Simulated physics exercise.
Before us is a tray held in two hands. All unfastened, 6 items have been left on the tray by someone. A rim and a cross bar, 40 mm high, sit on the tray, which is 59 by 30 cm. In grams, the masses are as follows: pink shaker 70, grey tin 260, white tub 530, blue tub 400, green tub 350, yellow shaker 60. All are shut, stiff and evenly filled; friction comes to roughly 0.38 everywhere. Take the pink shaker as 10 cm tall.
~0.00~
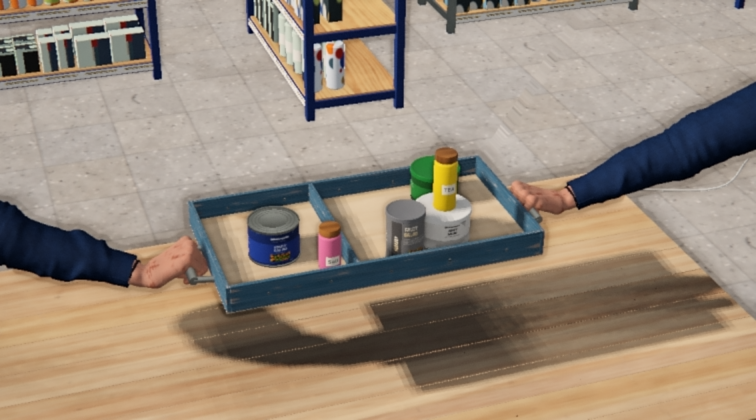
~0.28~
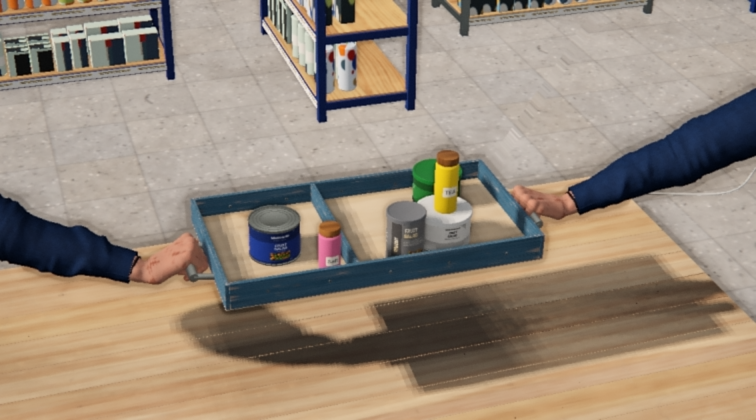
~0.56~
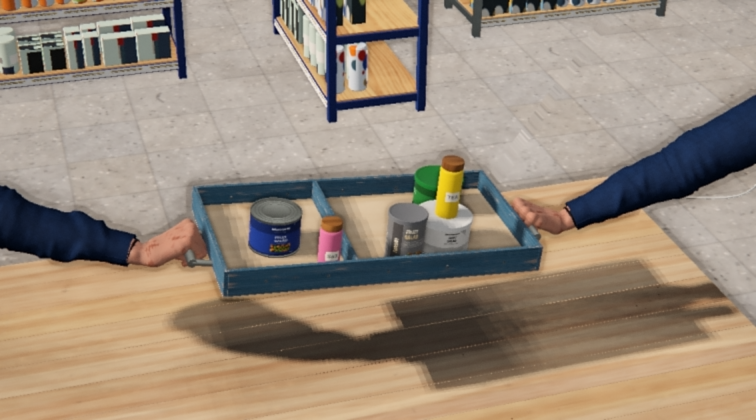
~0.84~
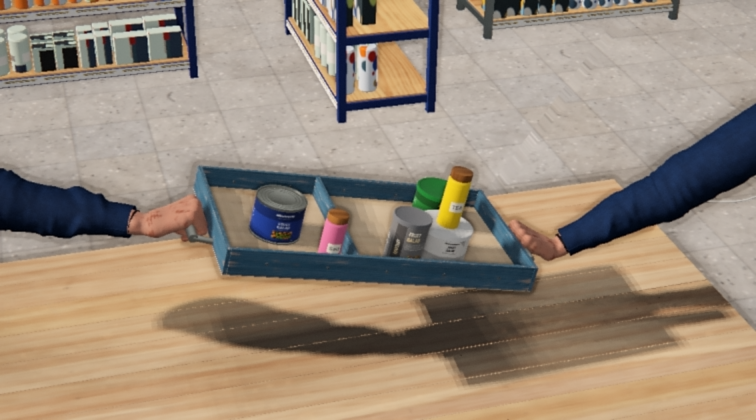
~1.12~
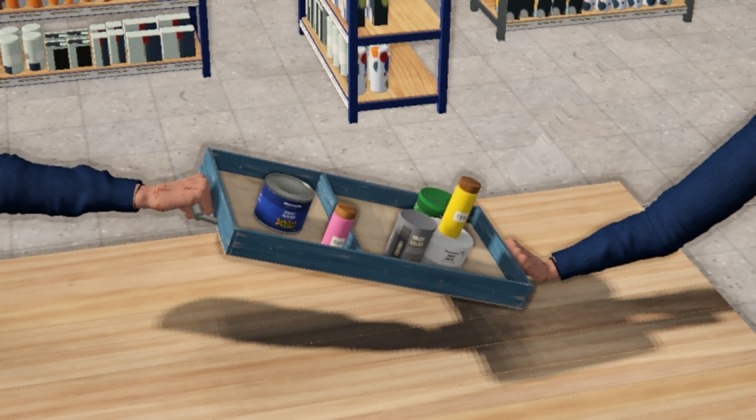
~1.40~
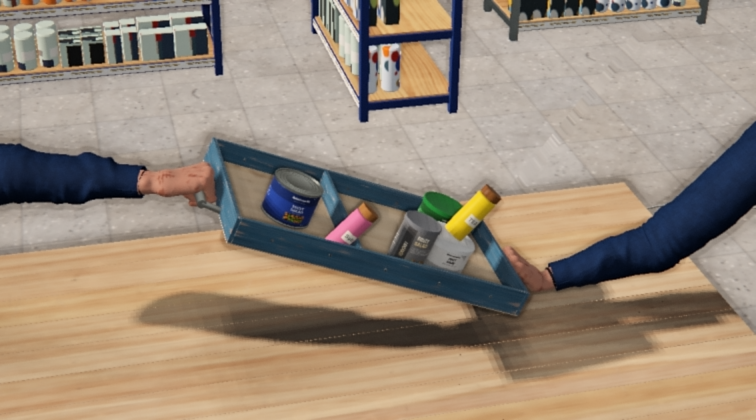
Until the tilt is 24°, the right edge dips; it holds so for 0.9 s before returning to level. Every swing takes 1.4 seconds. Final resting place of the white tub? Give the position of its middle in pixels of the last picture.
Roughly (491, 218).
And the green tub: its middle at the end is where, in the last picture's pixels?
End point: Approx. (469, 181).
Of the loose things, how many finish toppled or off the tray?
Total: 2.
Around 1.60 s, tilt 24°, right edge down; white tub shifted 3 cm near (451, 253); yellow shaker on its side; pink shaker on its side.
Around 1.80 s, tilt 24°, right edge down; yellow shaker now off the tray; white tub shifted 7 cm near (472, 259); pink shaker upside down.
Around 3.10 s, tilt 12°, right edge down; white tub shifted 10 cm near (490, 240); pink shaker on its side; grey tin shifted 12 cm.
Finally (4.3 s), off the tray, yellow shaker; on their side or leaning hard on the tray, pink shaker; not toppled but over 5 cm from the start, grey tin, white tub, blue tub and green tub. In the last view, white tub near (491, 218).
